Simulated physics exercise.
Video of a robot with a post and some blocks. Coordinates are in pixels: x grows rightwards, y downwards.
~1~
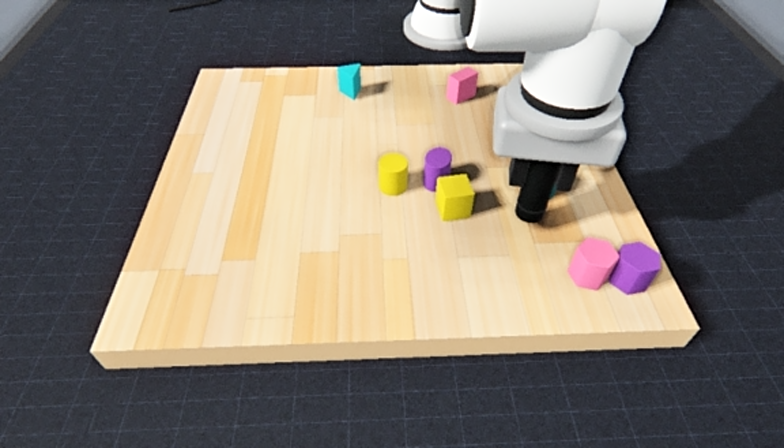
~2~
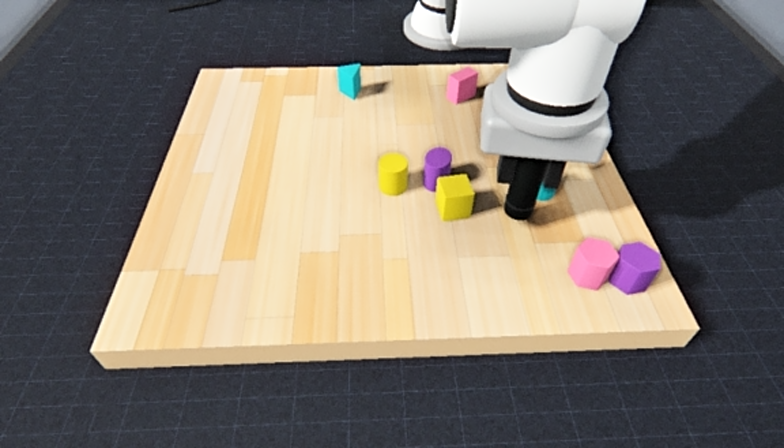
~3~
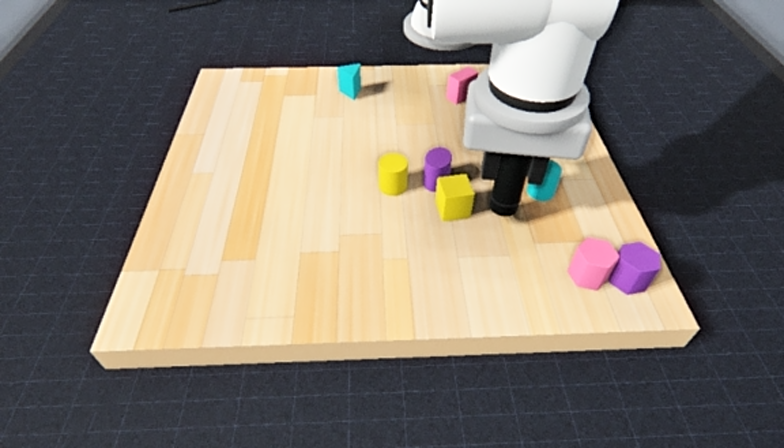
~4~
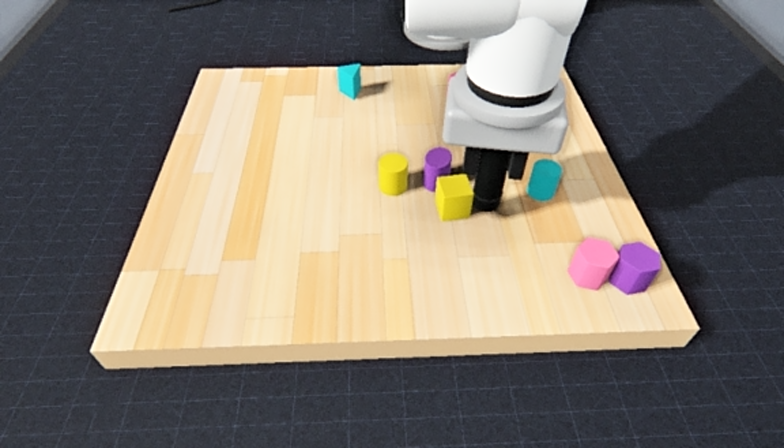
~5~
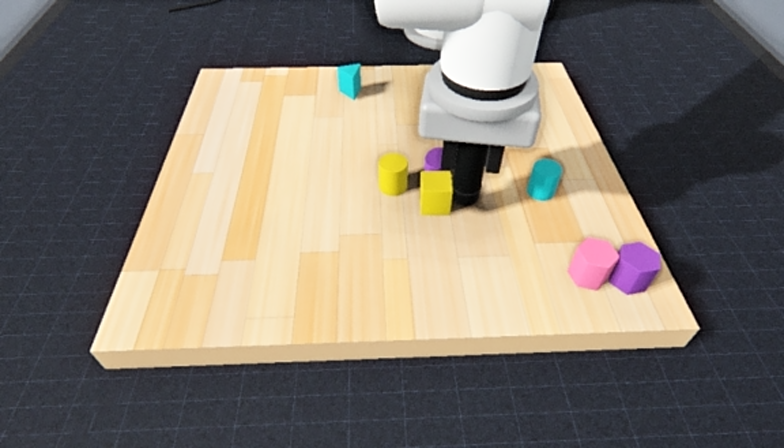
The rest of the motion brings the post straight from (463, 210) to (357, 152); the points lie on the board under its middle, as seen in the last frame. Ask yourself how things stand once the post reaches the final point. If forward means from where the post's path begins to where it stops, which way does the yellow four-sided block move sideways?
It moves off to the left.
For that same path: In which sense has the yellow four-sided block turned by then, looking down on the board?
Spin direction: Counter-clockwise.
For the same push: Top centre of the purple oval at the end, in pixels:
The spot you're after is about (422, 140) in the image.
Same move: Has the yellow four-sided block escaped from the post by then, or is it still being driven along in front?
Final position: To the side or behind.
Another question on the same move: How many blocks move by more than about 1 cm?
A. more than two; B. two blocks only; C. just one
Answer: A.
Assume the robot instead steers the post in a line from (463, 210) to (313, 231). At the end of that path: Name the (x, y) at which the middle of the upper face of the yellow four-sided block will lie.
At (389, 175).
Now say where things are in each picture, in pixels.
The first frame shows tip of the post (529, 214), middles of tops, yellow disc (393, 162), yellow four-sided block (456, 185), purple oval (439, 157).
The second frame shows post (518, 211), nothing pushed.
The third frame shows post (503, 208), nothing pushed.
The fourth frame shows post (486, 203), nothing pushed.
The fifth frame shows post (465, 197), yellow disc (393, 162), yellow four-sided block (437, 181), purple oval (439, 157).
What follows on the original path. One third of the way, post (427, 175); yellow disc (382, 161); yellow four-sided block (404, 174), turned 40° anticlockwise; purple oval (429, 146), turned 50° clockwise.
Two thirds of the way, post (390, 156); yellow disc (372, 158); yellow four-sided block (402, 174), turned 50° anticlockwise; purple oval (422, 140), turned 105° clockwise.
At the end, post (356, 139); yellow disc (370, 157); yellow four-sided block (402, 174), turned 50° anticlockwise; purple oval (422, 140), turned 105° clockwise.
